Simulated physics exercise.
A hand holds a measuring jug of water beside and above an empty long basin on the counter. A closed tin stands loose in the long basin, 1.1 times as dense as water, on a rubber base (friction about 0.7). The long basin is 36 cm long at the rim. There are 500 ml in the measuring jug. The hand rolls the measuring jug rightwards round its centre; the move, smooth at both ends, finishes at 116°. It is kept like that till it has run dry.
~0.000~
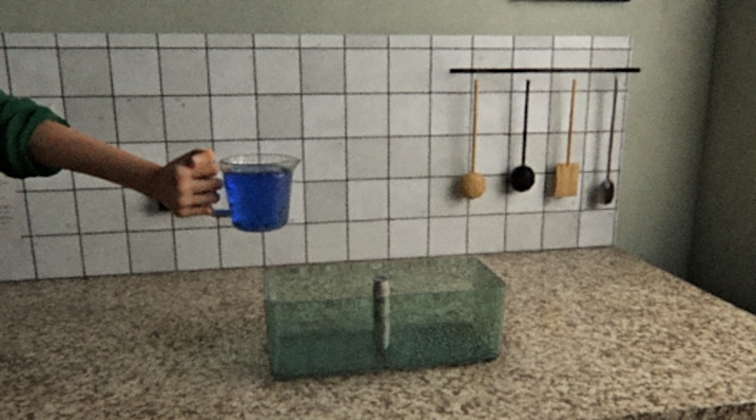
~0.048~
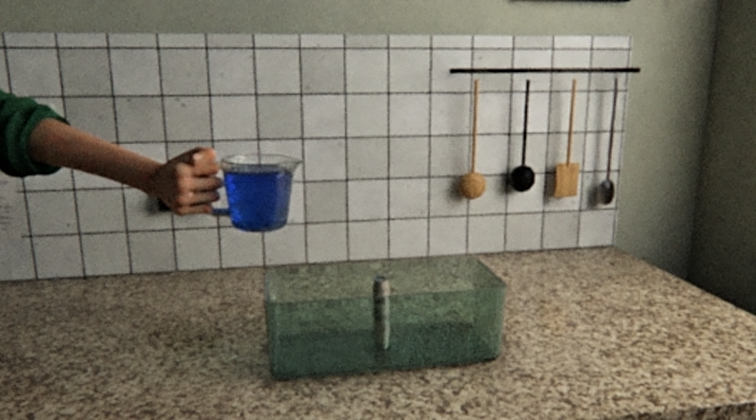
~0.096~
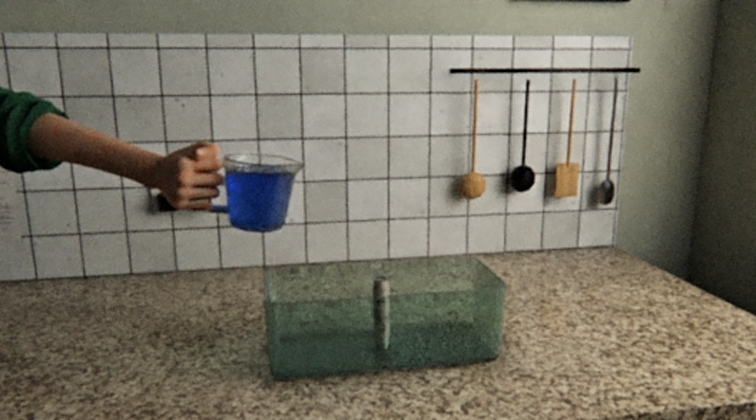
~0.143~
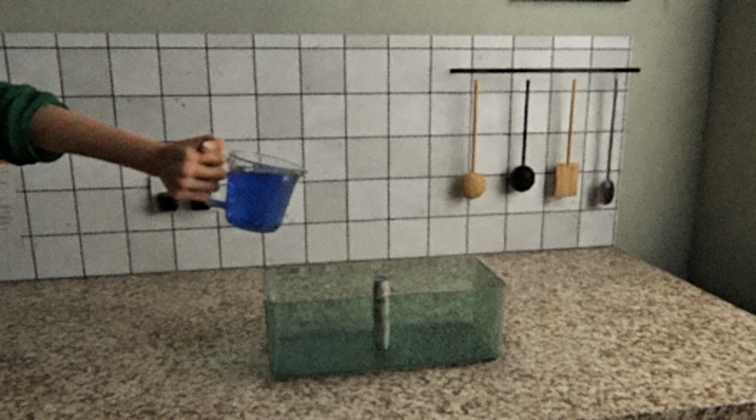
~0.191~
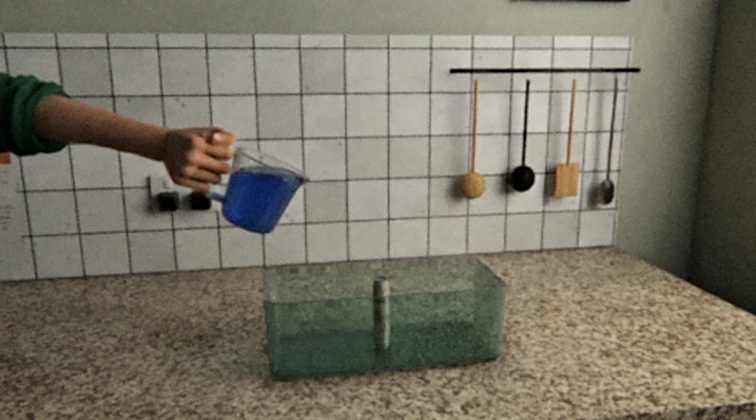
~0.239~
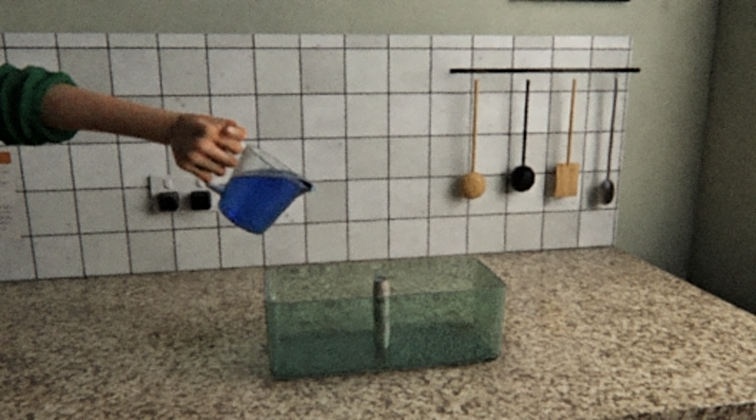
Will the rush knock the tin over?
It remains upright.
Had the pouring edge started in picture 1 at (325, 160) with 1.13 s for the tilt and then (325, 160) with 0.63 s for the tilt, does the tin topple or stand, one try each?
First it falls; then it goes over.
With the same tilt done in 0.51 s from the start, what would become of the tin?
The tin remains upright.
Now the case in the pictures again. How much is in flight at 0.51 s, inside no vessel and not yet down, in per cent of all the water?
Near 34 in a hundred.
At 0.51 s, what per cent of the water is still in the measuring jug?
Near 36 in a hundred.
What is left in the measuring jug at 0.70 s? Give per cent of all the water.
Near 2 in a hundred.
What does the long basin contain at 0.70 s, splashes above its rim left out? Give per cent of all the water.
About 92 per cent.
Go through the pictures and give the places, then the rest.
In the first picture, it leans 0°; its right rim is at (301, 159); the water meets the walls at (225, 170) and (291, 168); the long basin's rim runs from (266, 287) to (491, 272); the tin's top is at (381, 282).
In the second picture, it leans 2°; its right rim is at (302, 161); the water meets the walls at (225, 170) and (292, 169).
In the third picture, it leans 7°; its right rim is at (305, 164); the water meets the walls at (228, 169) and (294, 170).
In the fourth picture, it leans 14°; its right rim is at (308, 171); the water meets the walls at (231, 169) and (298, 171).
In the fifth picture, it leans 24°; its right rim is at (311, 179); the water meets the walls at (233, 173) and (305, 174).
In the sixth picture, it leans 37°; its right rim is at (312, 190); the water meets the walls at (228, 184) and (305, 182); 2 per cent is over the edge.
Then, 0.51 s in, the tilt is 105° and 35 per cent is still to pour; the tin stands where it began.
Then, 0.70 s in, the tilt is 116° and 2 per cent is still to pour; the tin stands where it began.
Then, 0.91 s in, the tilt is 116° and 0 per cent is still to pour; the tin stands where it began.
Then, 1.13 s in, the tilt is 116° and 0 per cent is still to pour; the tin stands where it began.
Finally, the tin stands where it began.
